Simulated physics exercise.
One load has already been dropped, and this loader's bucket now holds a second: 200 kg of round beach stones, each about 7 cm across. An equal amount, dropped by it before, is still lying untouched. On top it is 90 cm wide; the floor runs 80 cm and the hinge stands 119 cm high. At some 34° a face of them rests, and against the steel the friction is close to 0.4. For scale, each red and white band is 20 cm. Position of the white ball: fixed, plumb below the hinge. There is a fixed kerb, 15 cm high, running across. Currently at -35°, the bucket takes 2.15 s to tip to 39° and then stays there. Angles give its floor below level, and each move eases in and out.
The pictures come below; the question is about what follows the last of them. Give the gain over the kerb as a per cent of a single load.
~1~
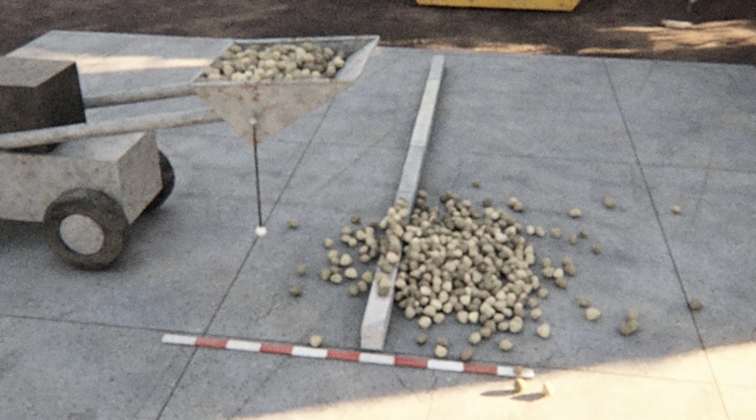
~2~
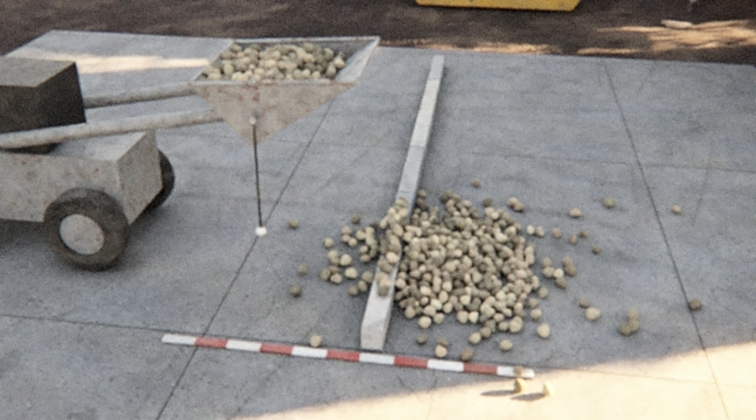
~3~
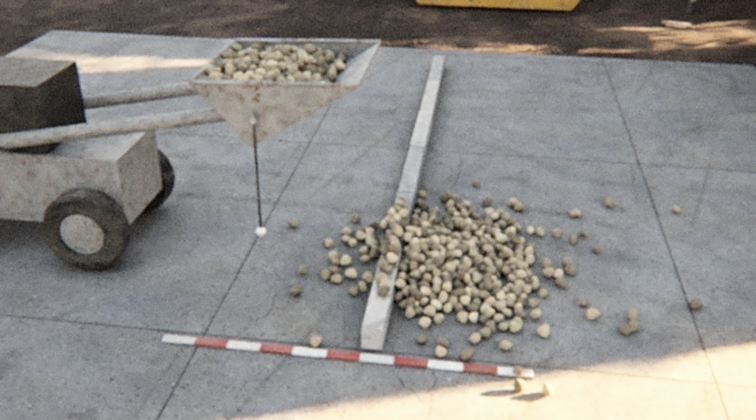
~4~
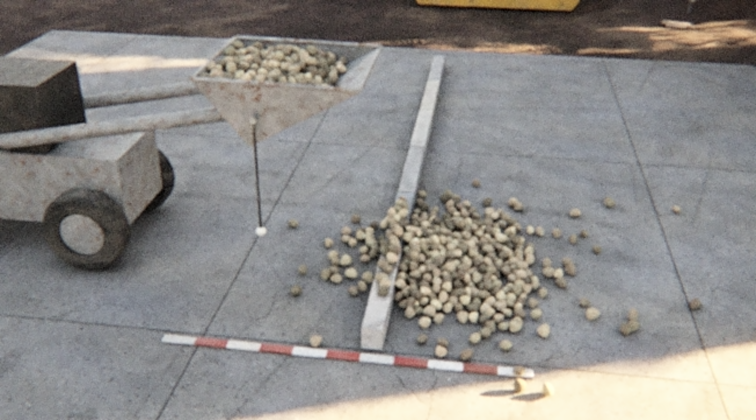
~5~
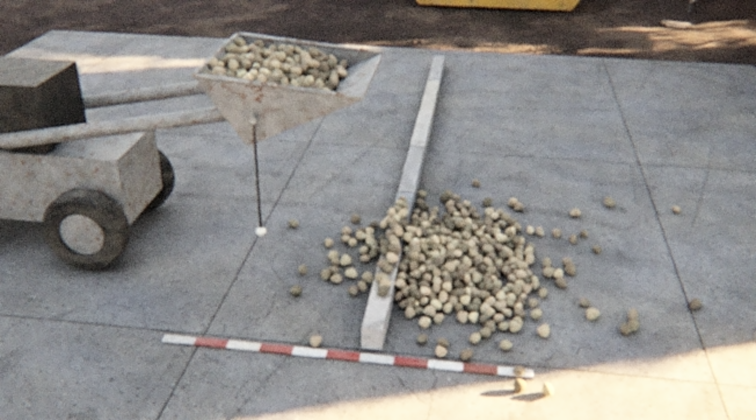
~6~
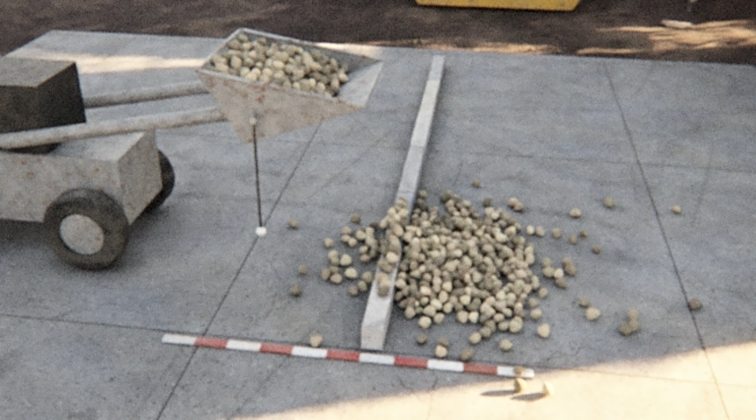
55 %.
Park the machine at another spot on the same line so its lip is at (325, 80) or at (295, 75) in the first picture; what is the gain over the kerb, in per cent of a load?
Roughly 10 and 0 per cent, in that order.
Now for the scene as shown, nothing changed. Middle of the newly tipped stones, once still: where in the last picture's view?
I'd put their centre close to (407, 250).
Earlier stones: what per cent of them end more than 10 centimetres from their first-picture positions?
Close to 5 per cent.
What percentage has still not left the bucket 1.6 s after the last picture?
About 10 per cent.
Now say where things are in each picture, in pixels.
In the first picture, the bucket is at -35°, its lip at (357, 81); the top of the load is at (296, 55). The earlier load is highest near (395, 238), 20 cm above ground level, 13 % on this side of the kerb, 87 % over the kerb.
In the second picture, the bucket is at -34°, its lip at (358, 82); the top of the load is at (294, 54).
The third picture shows lip at (359, 85), floor tilted -32°, highest stones at (279, 55).
The fourth picture shows lip at (361, 91), floor tilted -29°, highest stones at (272, 54).
The fifth picture shows lip at (363, 98), floor tilted -26°, highest stones at (254, 52).
In the sixth picture, the bucket is at -21°, its lip at (365, 107); the top of the load is at (247, 48).
Then, 1.0 s after the last picture the floor is at 27°; in per cent of one load, 92 in the bucket, 21 on this side of the kerb, 87 over the kerb; the foremost stones are at (631, 266).
Then, 1.6 s after the last picture the floor is at 39°; in per cent of one load, 10 in the bucket, 70 on this side of the kerb, 120 over the kerb; the foremost stones are at (631, 266).
Then, 2.0 s after the last picture the floor is at 39°; in per cent of one load, 0 in the bucket, 62 on this side of the kerb, 138 over the kerb; the foremost stones are at (631, 266).
Then, 4.4 s after the last picture the floor is at 39°; in per cent of one load, 0 in the bucket, 58 on this side of the kerb, 142 over the kerb; the foremost stones are at (631, 266). Net gain over the kerb, 55.
